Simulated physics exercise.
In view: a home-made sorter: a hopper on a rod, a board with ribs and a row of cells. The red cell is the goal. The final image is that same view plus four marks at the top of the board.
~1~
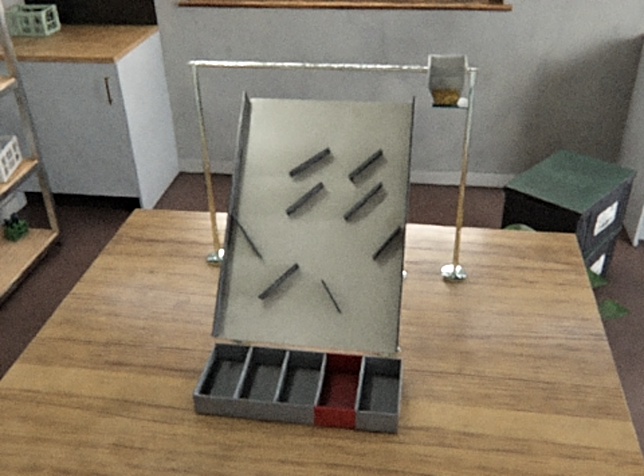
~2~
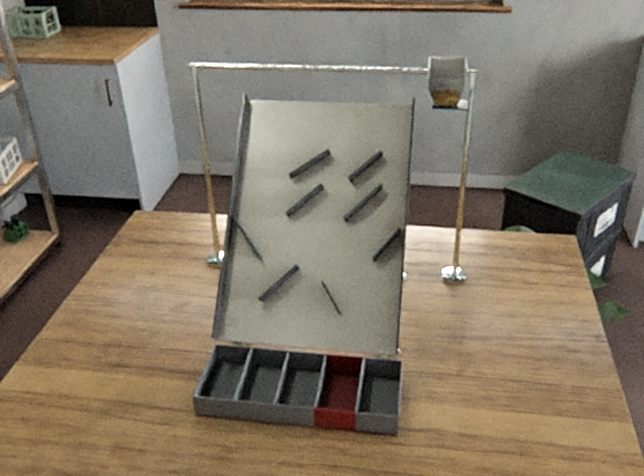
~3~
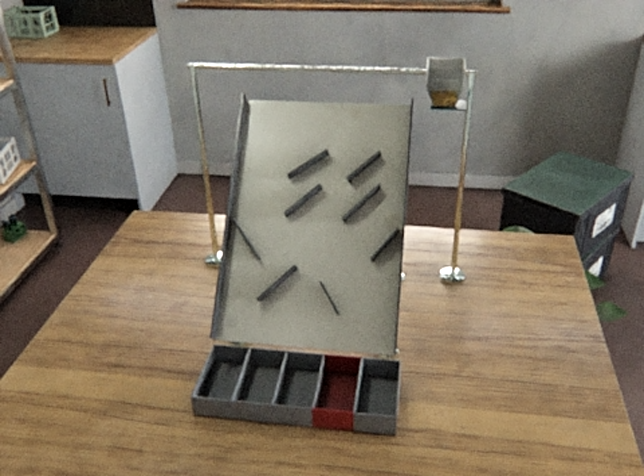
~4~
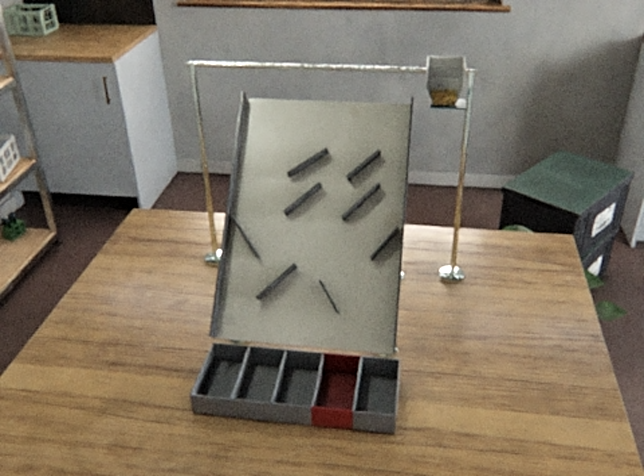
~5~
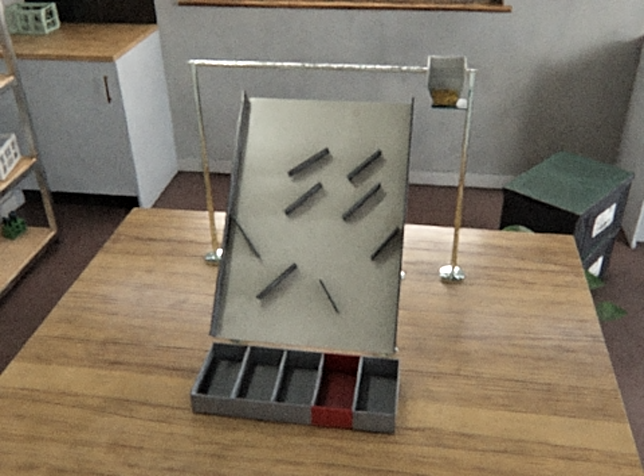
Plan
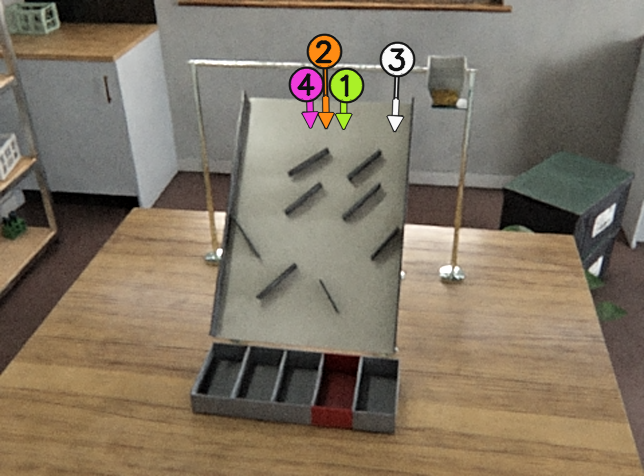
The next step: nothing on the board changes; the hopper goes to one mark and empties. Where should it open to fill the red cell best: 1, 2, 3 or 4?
3 works best here.
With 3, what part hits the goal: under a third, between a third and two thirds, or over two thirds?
It is between a third and two thirds.
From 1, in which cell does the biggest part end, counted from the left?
The third from the left.
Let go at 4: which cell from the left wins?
It is the first one.
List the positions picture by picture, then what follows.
Hopper near (445, 95), puffed corn balls, door shut, in the first frame.
Ribs (289, 174) to (329, 149), (349, 177) to (381, 150), (286, 213) to (322, 184), in the second frame.
Ribs (342, 218) to (380, 184), (231, 216) to (257, 256), (371, 259) to (398, 228), in the third frame.
Ribs (256, 298) to (295, 264), (320, 280) to (337, 311), in the fourth frame.
Red cell near (332, 416), number 4 of 5 from the left, in the fifth frame.
On the marked copy, mark 1 meets the board at (343, 123); mark 2 meets the board at (326, 122); mark 3 meets the board at (394, 125); mark 4 meets the board at (310, 122).
Choosing 1, a small share in the red cell, the bulk in other cells, a small share outside the box.
Choosing 2, a small share in the red cell, all but a few in other cells.
Choosing 3, close to half in the red cell, close to a third in other cells, a small share held on the board.
Choosing 4, none at all in the red cell, the whole lot in other cells.
